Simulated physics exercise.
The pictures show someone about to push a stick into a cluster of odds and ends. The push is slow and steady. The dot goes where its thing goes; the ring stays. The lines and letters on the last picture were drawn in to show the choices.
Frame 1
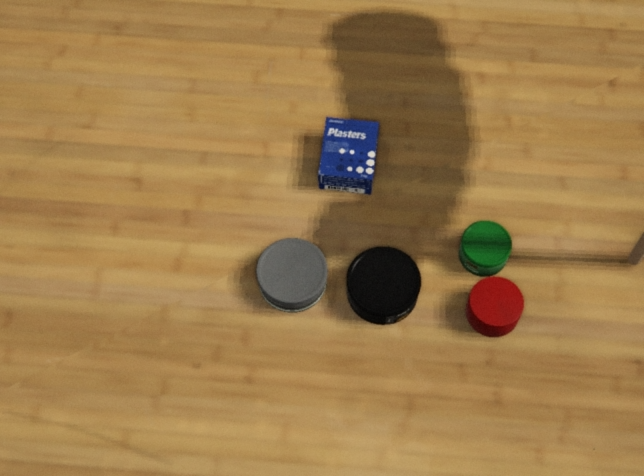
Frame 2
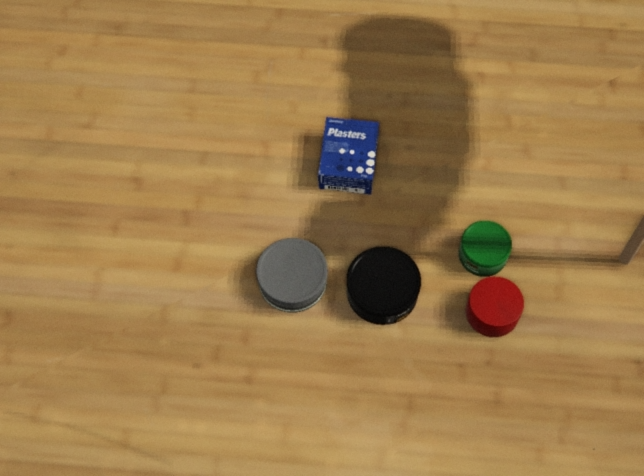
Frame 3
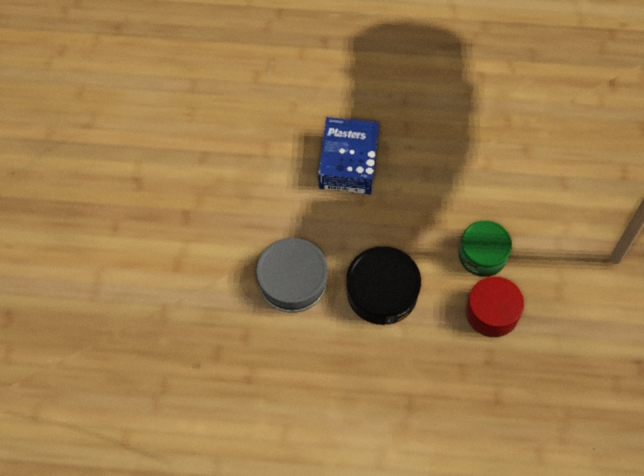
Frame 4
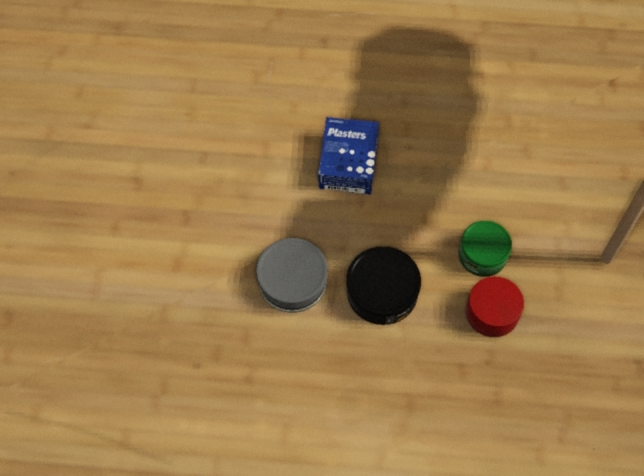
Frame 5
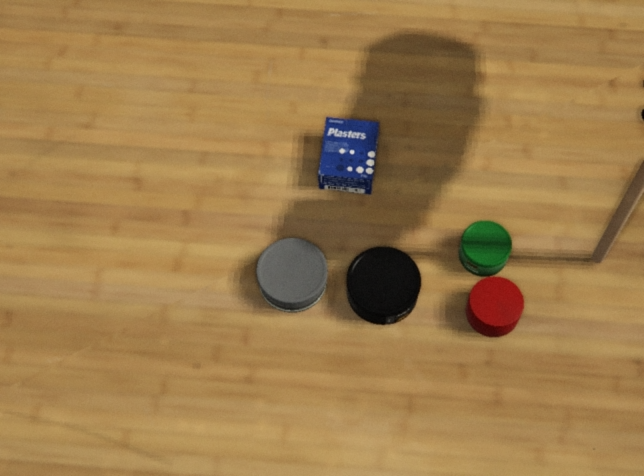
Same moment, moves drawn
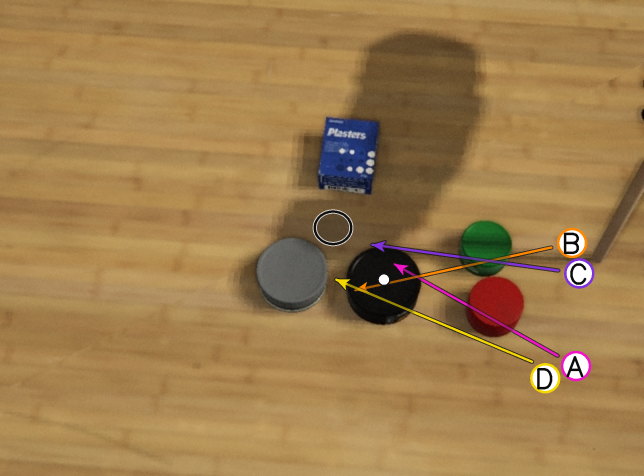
A bent stick slides slightly left behind the green tub while the other objects stay still.
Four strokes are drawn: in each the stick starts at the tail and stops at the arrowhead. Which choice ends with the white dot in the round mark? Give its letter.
Arrow D does it.
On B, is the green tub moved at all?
Yes.
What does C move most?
It is the green tub.
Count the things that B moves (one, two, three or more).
Three or more.
On the marked copy, A from (558, 356) to (394, 264); B from (552, 247) to (355, 290); C from (558, 271) to (372, 245); D from (532, 362) to (336, 280); the ring at (333, 228); the white dot at (384, 279).
Following D. Soon after the start, foot of the stick (460, 332); black jar (383, 286).
Later, foot of the stick (389, 303); black jar (358, 270); grey tin (286, 273).
In the end, foot of the stick (336, 280); black jar (333, 235); grey tin (272, 270); the dot on the black jar is in the ring.
As for the rest, A leaves the dotted thing at (366, 286); B leaves the dotted thing at (332, 319); C leaves the dotted thing at (383, 286).
